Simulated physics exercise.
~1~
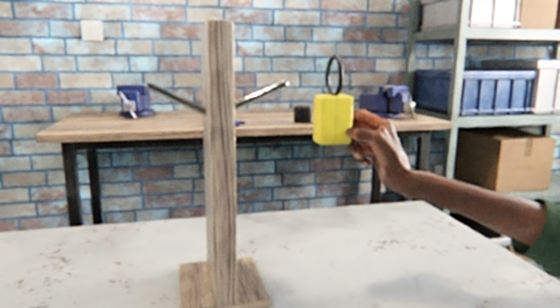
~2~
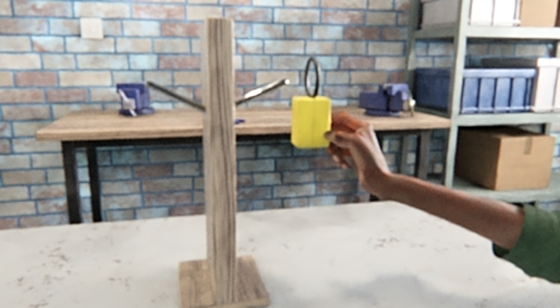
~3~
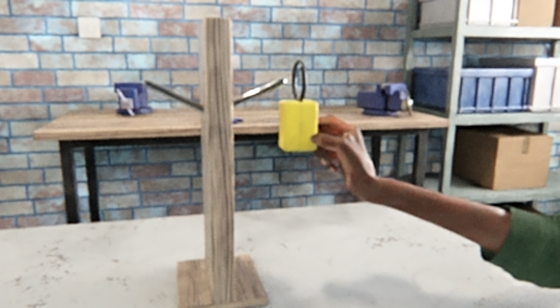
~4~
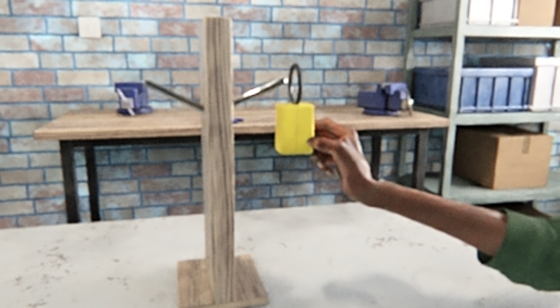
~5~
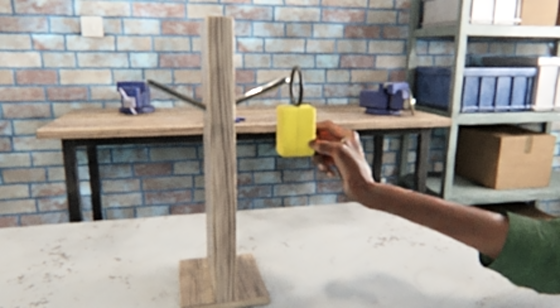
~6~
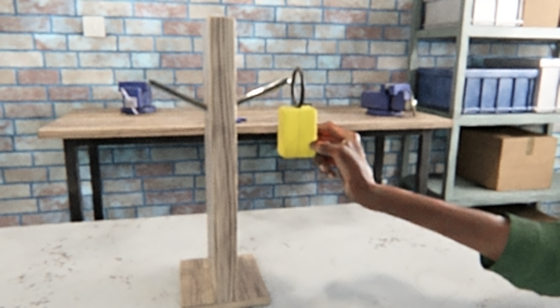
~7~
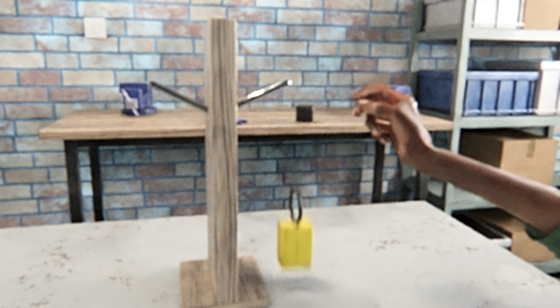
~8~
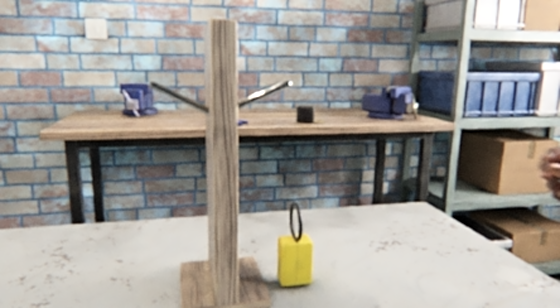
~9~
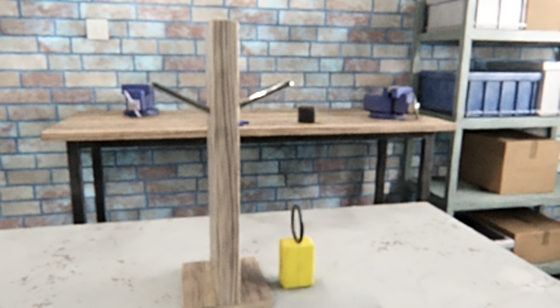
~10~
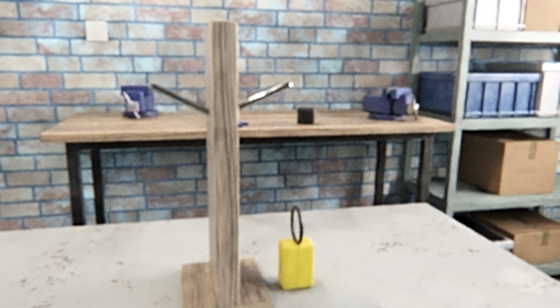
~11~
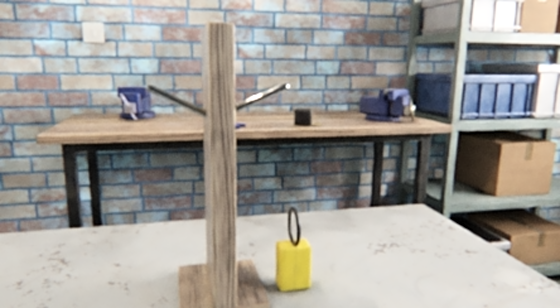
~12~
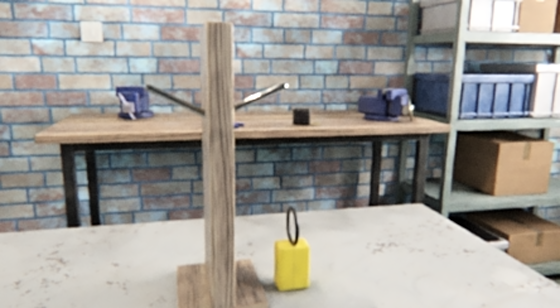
A yellow pouch with a dark ring on top is held up by a hand reaching in from the right, near a wooden peg stand on a pale tabletop. The hand carries it left until the ring is by the tip of the stand's right peg, then holds it there almost still. The fingers let go and the hand draws back to the right. The pouch does not stay on the peg but drops straight down beside the post. It lands upright on the table, ring still standing, and rests there as the hand leaves view.
